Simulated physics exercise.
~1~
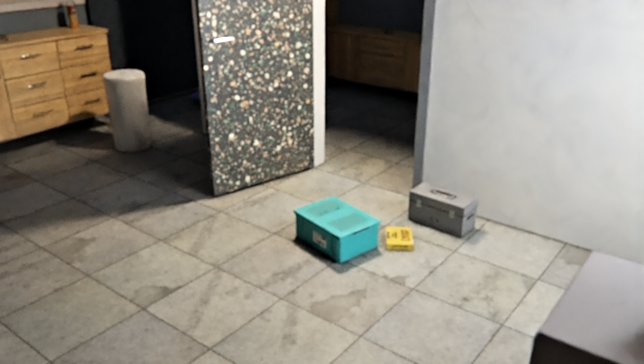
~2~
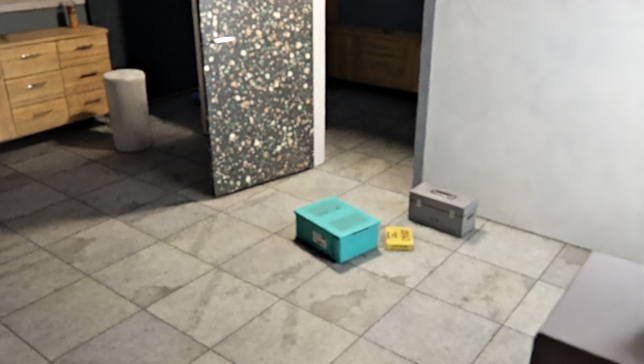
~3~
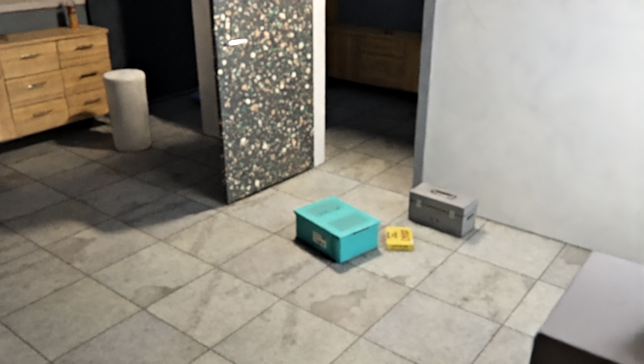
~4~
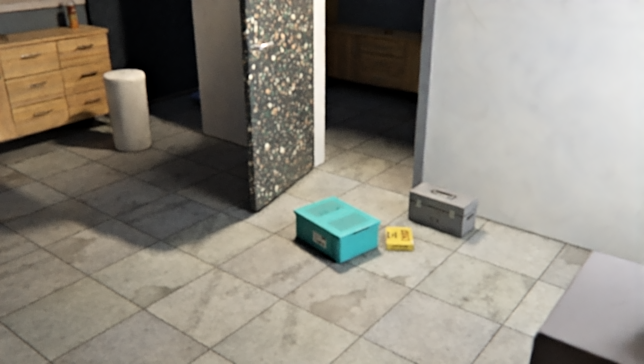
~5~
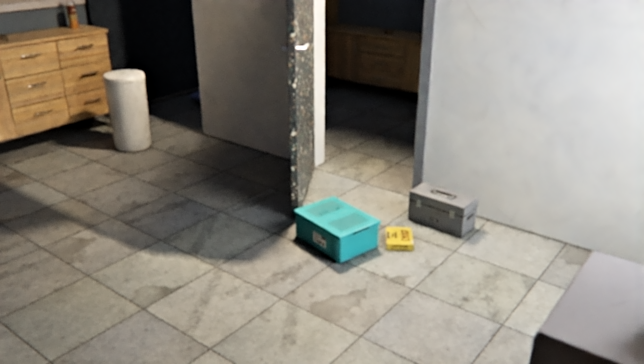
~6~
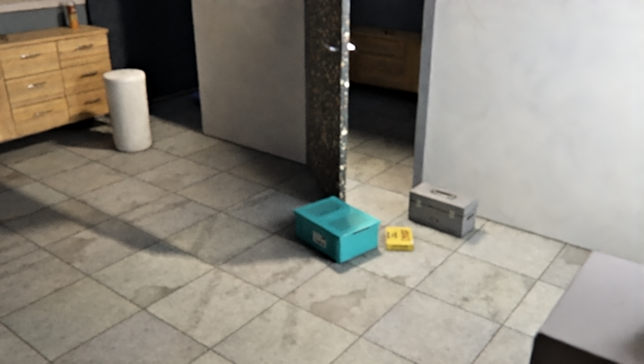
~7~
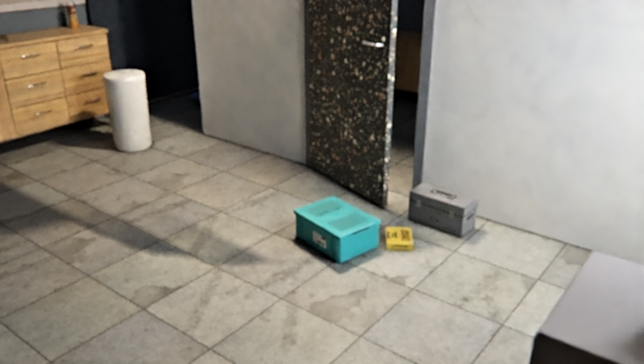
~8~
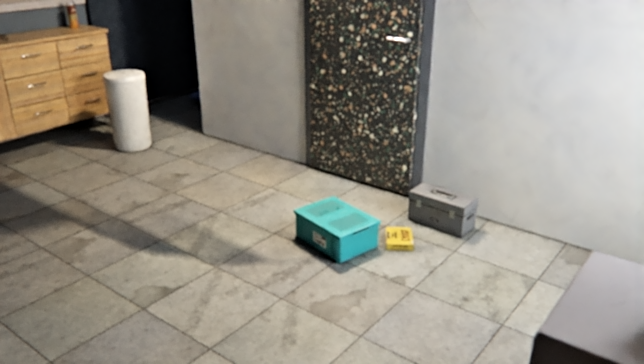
A dark, speckled door stands wide open in a grey-walled room with a stone-tiled floor, seen from a raised, still viewpoint. A turquoise tote sits on the tiles near the middle, with a small yellow packet and a grey toolbox to its right, while a wooden dresser and a pale cylindrical bin stand at the left. The door swings around toward the right, turning edge-on as it passes behind the tote. It keeps swinging, clears the packet and toolbox without disturbing them, and finally closes fully in its frame, with all three objects still in place.
